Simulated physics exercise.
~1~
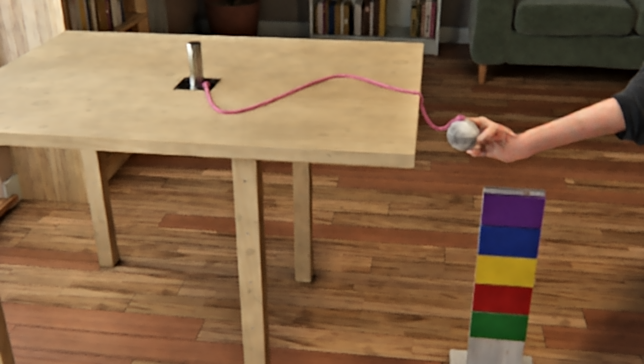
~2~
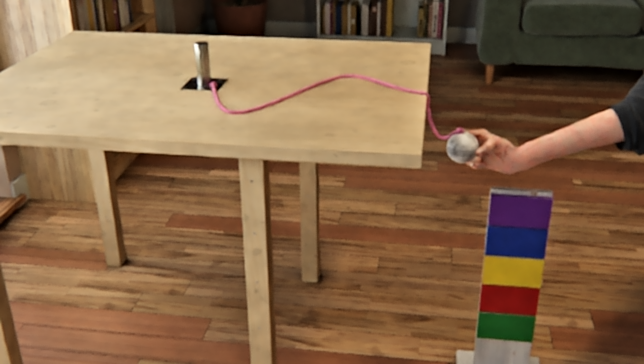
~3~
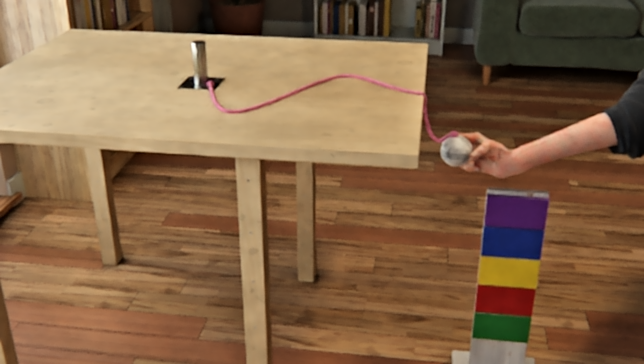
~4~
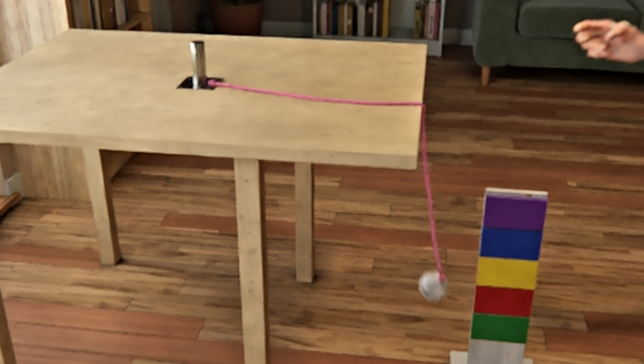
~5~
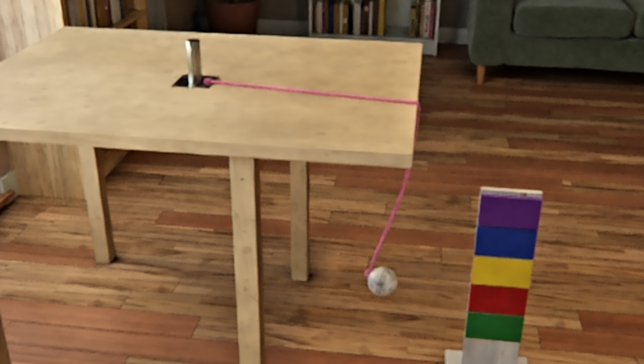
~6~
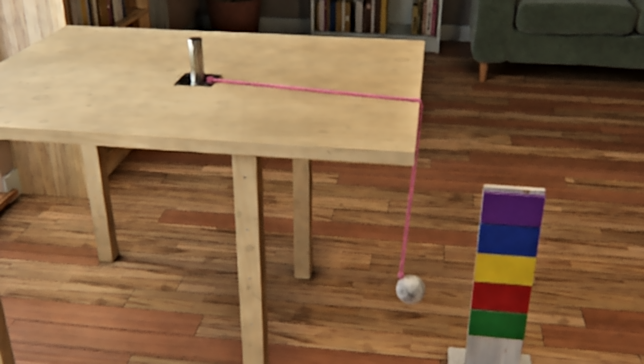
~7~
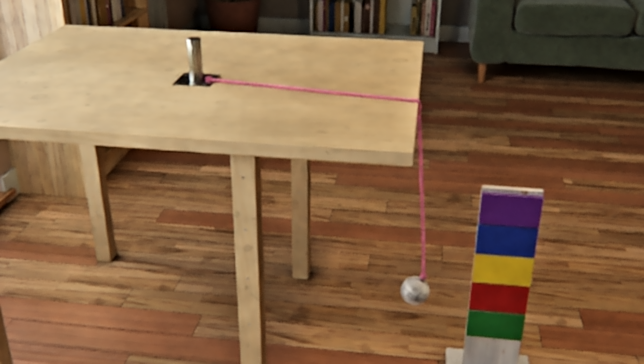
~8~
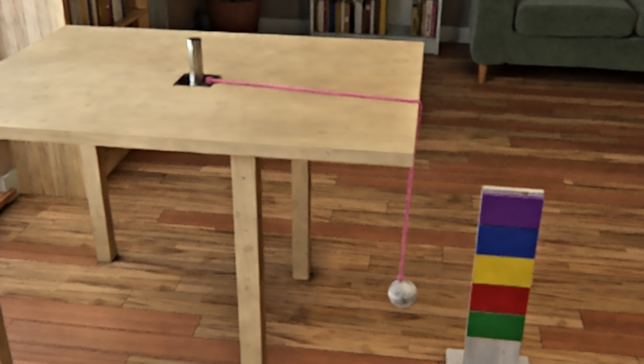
Beside a wooden table, a hand releasing a white ball on a pink cord, the ball swinging below the edge, level with red.
